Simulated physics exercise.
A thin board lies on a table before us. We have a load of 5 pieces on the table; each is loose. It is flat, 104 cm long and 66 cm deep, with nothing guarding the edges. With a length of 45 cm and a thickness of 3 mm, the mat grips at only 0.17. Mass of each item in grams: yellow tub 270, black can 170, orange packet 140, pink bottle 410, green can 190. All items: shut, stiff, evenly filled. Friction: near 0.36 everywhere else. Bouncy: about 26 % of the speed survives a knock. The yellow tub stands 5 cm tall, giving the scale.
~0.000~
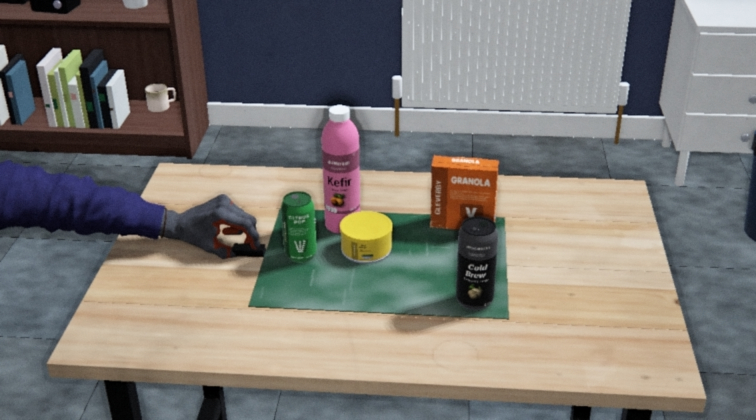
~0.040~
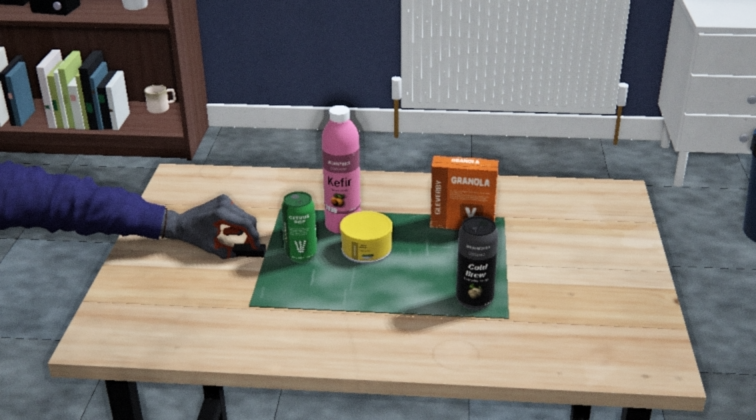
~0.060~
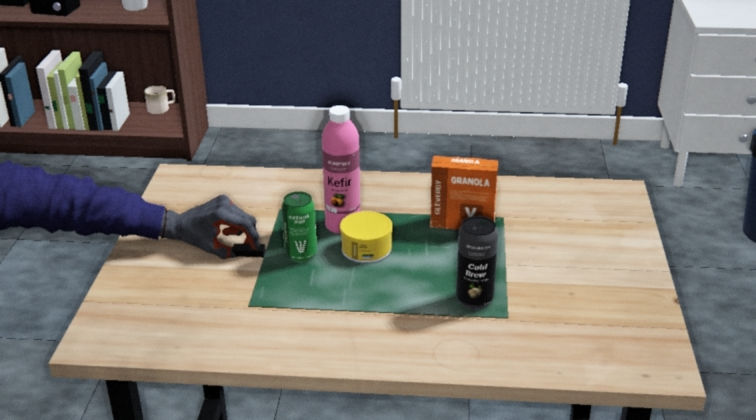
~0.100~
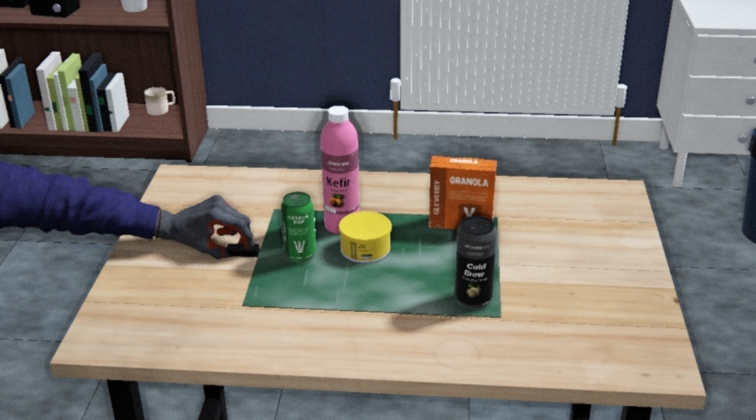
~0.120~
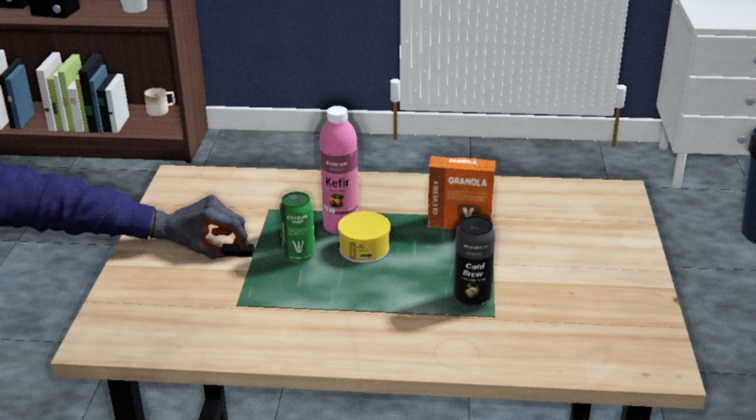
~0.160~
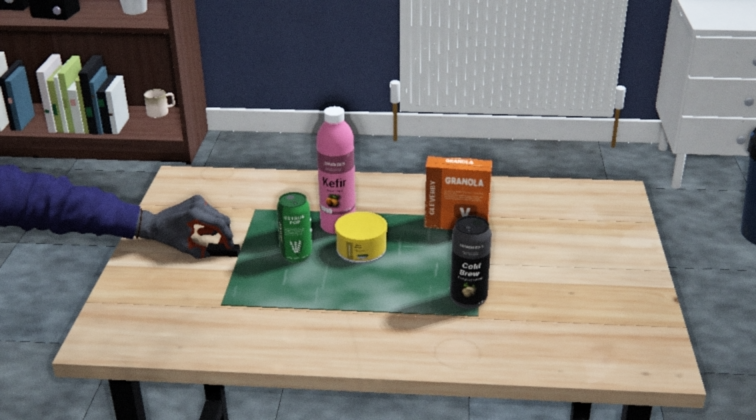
On a wooden table, a gloved hand holding still, then slowly pulling a green mat left beneath bottle, cans, tub and packet.
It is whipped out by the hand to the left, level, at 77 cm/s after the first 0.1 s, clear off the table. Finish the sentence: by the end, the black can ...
... is upright as before.
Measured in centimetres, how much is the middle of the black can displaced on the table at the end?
4 cm.
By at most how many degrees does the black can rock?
Roughly 4 degrees.
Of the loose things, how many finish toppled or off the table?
3.
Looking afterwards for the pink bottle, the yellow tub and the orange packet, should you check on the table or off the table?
When everything stops, the pink bottle is out of bounds, the yellow tub is out of bounds, and the orange packet is still in bounds.
Around 0.46 s, mat out by 28 cm; black can shifted 4 cm near (454, 264); green can shifted 16 cm; yellow tub shifted 15 cm.
Around 0.76 s, mat out by 52 cm; green can now off the table; black can shifted 4 cm near (452, 264); yellow tub shifted 39 cm.
Around 1.06 s, mat out by 75 cm; yellow tub and pink bottle now off the table; black can shifted 4 cm near (452, 264); orange packet shifted 10 cm.
Around 1.26 s, mat out by 90 cm; black can shifted 4 cm near (452, 264); orange packet shifted 10 cm.
Finally (2.0 s), off the table but upright, yellow tub, pink bottle and green can; not toppled but over 6 cm from the start, orange packet; black can still in place (within 6 cm). Final places as that camera would see them, black can near (452, 264).
